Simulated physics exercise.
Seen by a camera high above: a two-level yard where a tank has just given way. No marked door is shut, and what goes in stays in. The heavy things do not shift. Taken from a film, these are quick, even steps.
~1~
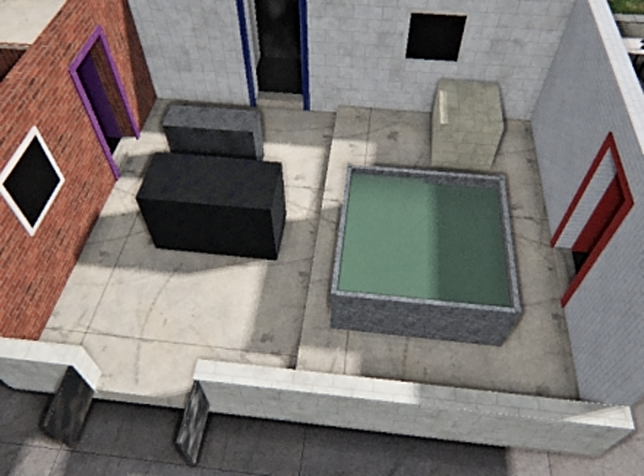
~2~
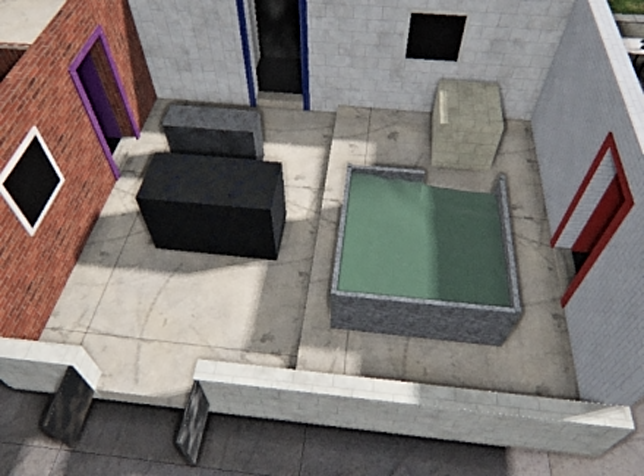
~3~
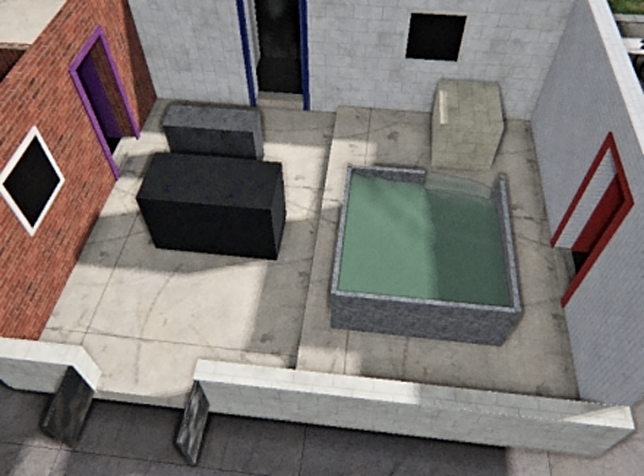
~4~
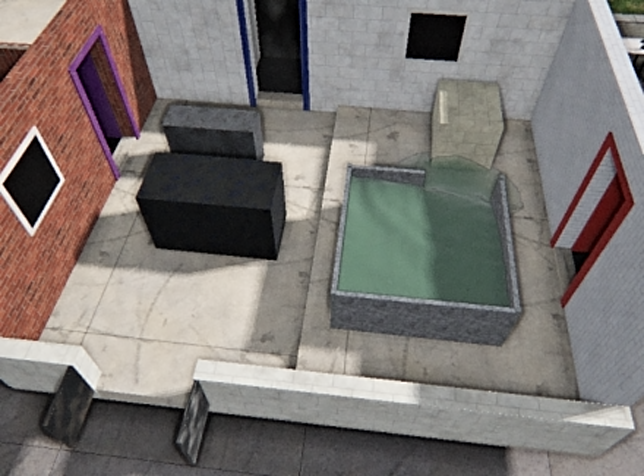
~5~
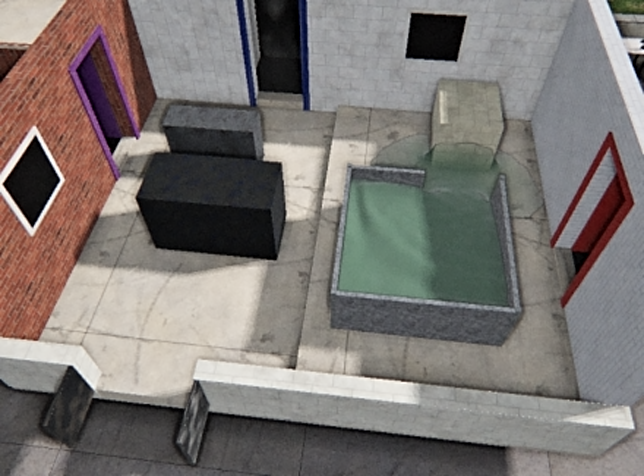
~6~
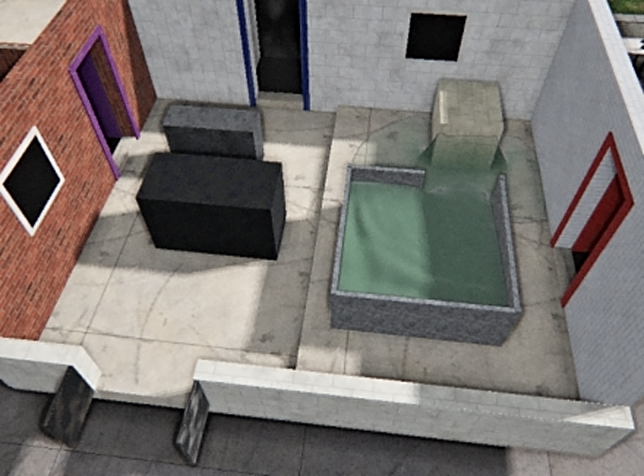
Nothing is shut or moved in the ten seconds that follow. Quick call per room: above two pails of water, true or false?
Red door: True; purple door: True; blue door: False.
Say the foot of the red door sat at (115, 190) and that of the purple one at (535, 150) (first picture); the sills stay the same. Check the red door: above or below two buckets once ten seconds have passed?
As it turns out, the red door overshoots.
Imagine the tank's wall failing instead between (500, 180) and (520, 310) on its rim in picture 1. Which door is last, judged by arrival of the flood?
The purple one is last.
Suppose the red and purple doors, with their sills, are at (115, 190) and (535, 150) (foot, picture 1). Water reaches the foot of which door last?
My answer is the red one.
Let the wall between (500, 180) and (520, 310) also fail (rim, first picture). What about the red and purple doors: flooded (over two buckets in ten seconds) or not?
Red door: Beyond the mark, purple door: Short of the mark.
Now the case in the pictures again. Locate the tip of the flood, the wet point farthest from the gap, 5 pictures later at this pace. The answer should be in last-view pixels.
My best guess is about (316, 113).
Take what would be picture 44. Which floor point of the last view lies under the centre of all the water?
At about (354, 210).
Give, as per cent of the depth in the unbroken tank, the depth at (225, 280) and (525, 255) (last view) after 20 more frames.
In order: About 0 and 6 percent.
A moment on, water covers 20 % of the floor; the red door not reached, the purple door not reached, the blue door not reached.
Next, water covers 45 % of the floor; the red door wet at the sill, nothing in, the purple door not reached, the blue door wet at the sill, nothing in.
Then, water covers 60 % of the floor; the red door wet at the sill, nothing in, the purple door wet at the sill, nothing in, the blue door wet at the sill, nothing in.
Later, water covers 90 % of the floor; the red door under two buckets in, the purple door over two buckets in, the blue door wet at the sill, nothing in.
In the end, water covers 95 % of the floor; the red door over two buckets in, the purple door far over two buckets in, the blue door wet at the sill, nothing in.
